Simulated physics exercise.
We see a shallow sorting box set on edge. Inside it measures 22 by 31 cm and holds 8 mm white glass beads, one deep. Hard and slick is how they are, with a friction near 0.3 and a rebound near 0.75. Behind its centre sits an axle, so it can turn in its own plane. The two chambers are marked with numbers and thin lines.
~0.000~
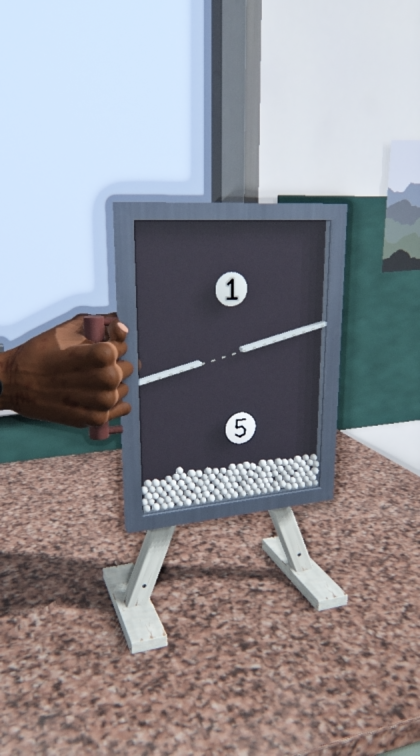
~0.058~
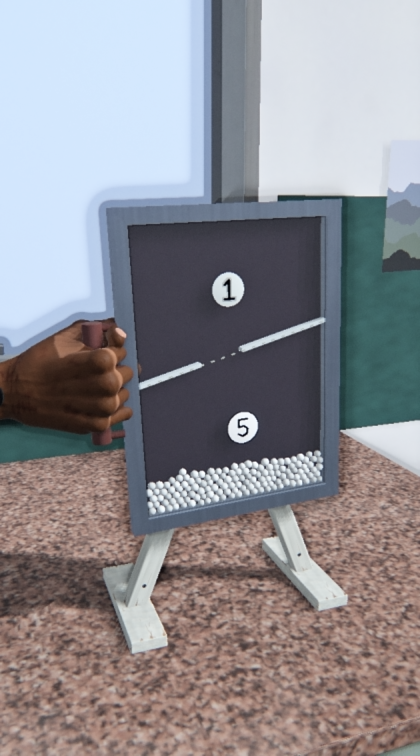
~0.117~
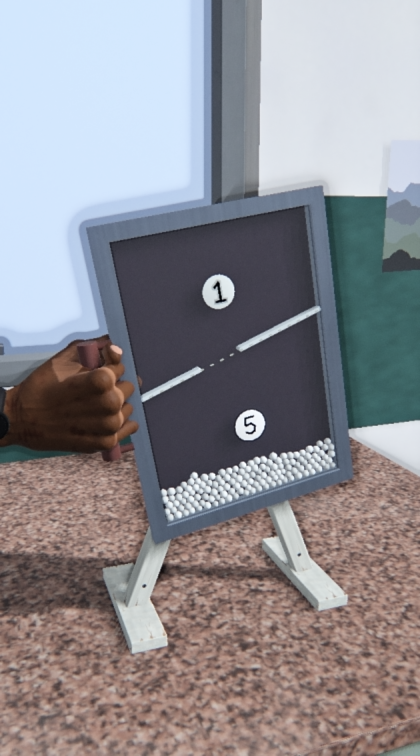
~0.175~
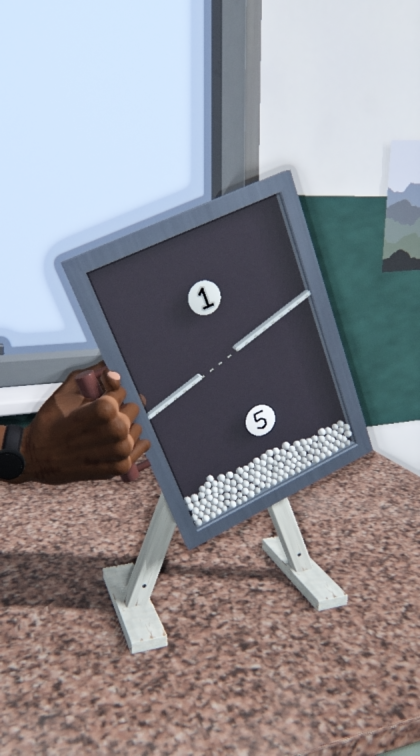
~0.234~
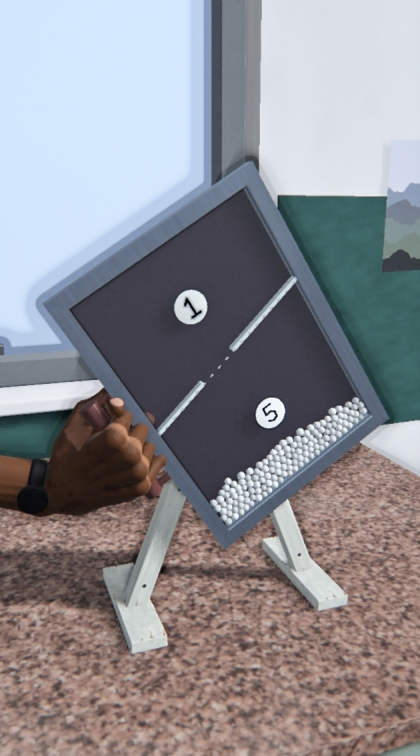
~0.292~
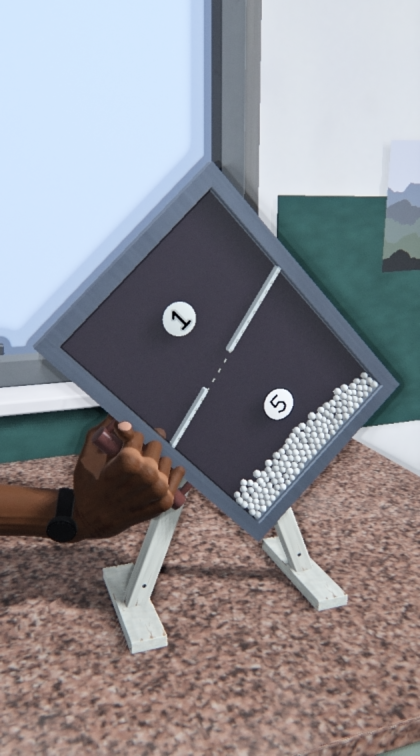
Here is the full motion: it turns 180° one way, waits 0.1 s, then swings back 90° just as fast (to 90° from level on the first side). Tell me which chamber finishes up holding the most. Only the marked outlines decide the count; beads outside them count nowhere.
Answer: 1.
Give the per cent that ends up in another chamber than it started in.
I'd say something like 70 percent.
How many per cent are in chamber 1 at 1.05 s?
Share: Some 20 per cent.
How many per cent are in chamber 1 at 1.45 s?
The share there is some 65 per cent.
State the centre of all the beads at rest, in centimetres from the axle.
Left: About 4 cm; below: About 9 cm.
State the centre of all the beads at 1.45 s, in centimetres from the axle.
About 4 cm left and 8 cm below.
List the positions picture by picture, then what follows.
The first frame shows level; about 140 beads; beads centred (234, 482); top one (179, 471); no. 1 (231, 289), no. 5 (241, 428).
The second frame shows turned 2° anticlockwise; beads centred (237, 482); top one (309, 455).
The third frame shows turned 10° anticlockwise; beads centred (249, 479); top one (327, 441); wall ends (138, 401) to (198, 370), (240, 348) to (320, 307).
The fourth frame shows turned 21° anticlockwise; beads centred (267, 472); top one (340, 424).
The fifth frame shows turned 32° anticlockwise; beads centred (286, 461); top one (356, 401).
The sixth frame shows turned 44° anticlockwise; beads centred (303, 446); top one (364, 376); no. 1 (179, 319), no. 5 (279, 404).
After 1.05 s, it stands 180° anticlockwise; the beads' middle is 4 cm right of and level with the centre; no. 1, 20 %, no. 5, 80 %.
After 1.45 s, it stands 134° anticlockwise; the beads' middle is 4 cm left of and 8 cm below the centre; no. 1, 65 %, no. 5, 35 %.
After 1.74 s, it stands 90° anticlockwise; the beads' middle is 6 cm left of and 7 cm below the centre; no. 1, 70 %, no. 5, 30 %.
All still by 2.5 s, it stands 90° anticlockwise; no. 1, 70 %, no. 5, 30 %.
